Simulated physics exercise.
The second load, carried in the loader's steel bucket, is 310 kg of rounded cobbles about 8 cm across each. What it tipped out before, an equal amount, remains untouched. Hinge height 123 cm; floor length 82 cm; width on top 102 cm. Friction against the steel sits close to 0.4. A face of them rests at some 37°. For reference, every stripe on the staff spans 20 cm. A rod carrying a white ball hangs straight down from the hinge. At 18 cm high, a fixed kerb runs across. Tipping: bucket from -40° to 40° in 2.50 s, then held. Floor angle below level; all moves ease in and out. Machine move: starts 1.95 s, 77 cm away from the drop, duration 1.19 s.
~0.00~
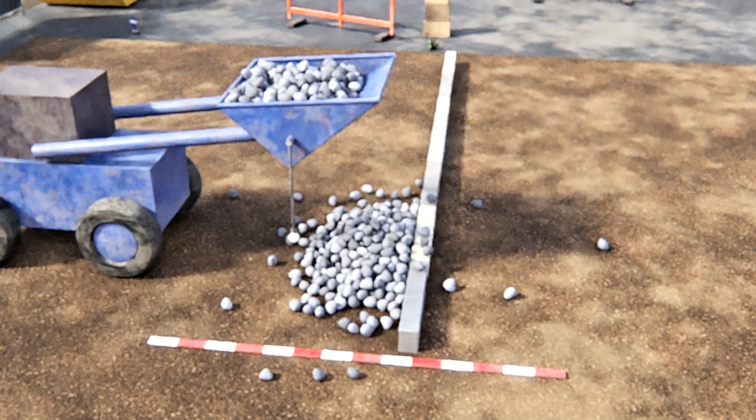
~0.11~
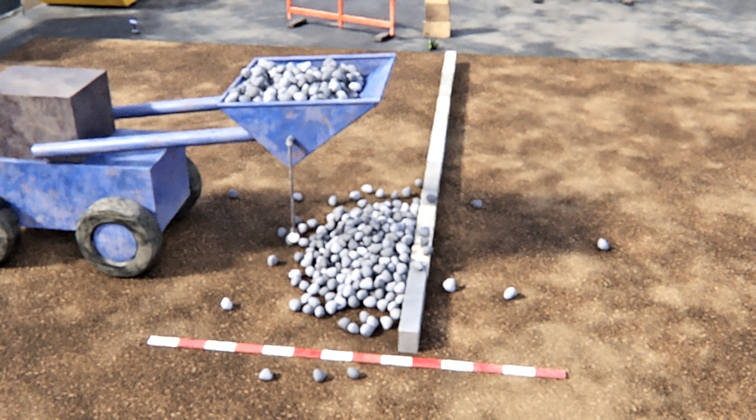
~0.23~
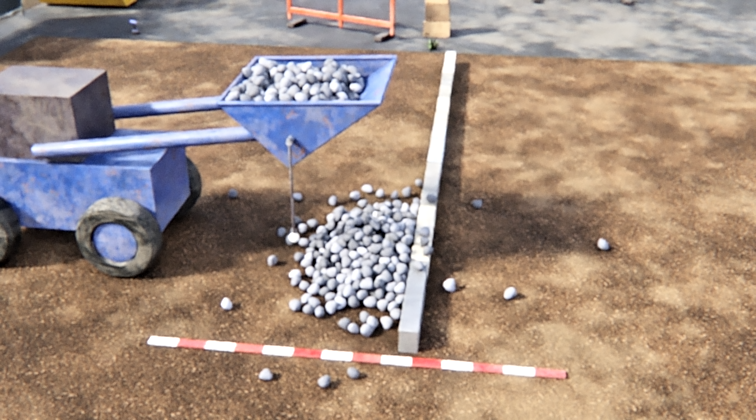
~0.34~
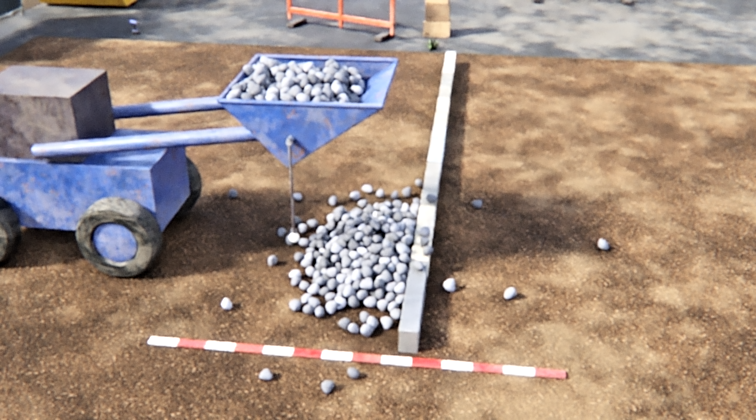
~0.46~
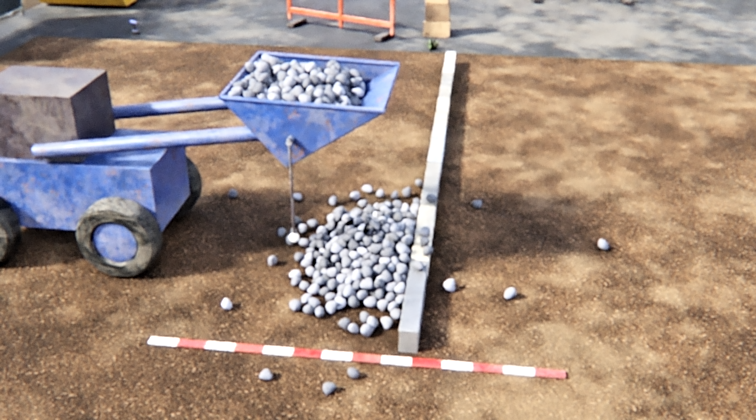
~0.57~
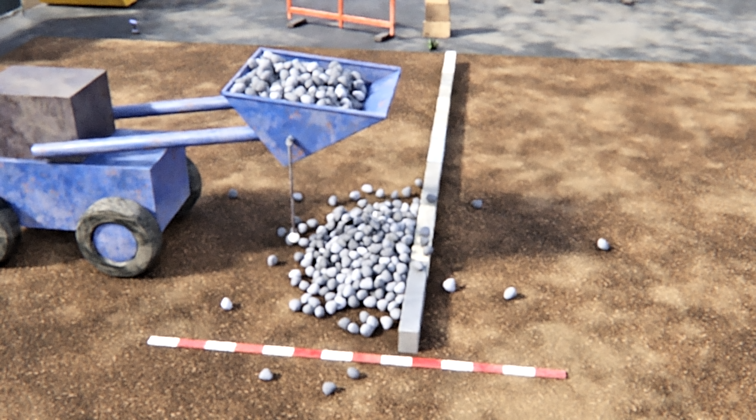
On a patch of brown dirt, a blue loader stood still beside a heap of grey stones against a kerb, then slowly tilted its full bucket a little, front edge downward, and the stones inside shifted slightly.
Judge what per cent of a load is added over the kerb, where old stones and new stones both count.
The amount added is about 26 per cent of a load.
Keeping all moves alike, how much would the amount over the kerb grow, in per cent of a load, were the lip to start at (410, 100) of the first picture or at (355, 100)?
I'd say close to 55 per cent for one and close to 10 per cent for the other, in that order.
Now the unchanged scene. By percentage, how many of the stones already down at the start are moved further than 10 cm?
5 %.
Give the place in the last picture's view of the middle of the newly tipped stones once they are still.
They end up centred around (394, 244).
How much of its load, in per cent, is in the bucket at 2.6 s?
0 % still inside.
After 1.9 s the floor is at 28°; in per cent of one load, 86 in the bucket, 113 on this side of the kerb, 1 over the kerb; the foremost stones are at (470, 249).
After 2.6 s the floor is at 40°; in per cent of one load, 0 in the bucket, 176 on this side of the kerb, 24 over the kerb; the foremost stones are at (532, 271).
After 3.6 s the floor is at 40°; in per cent of one load, 0 in the bucket, 174 on this side of the kerb, 27 over the kerb; the foremost stones are at (574, 285).
After 6.2 s the floor is at 40°; in per cent of one load, 0 in the bucket, 174 on this side of the kerb, 27 over the kerb; the foremost stones are at (574, 285). Net gain over the kerb, 26.
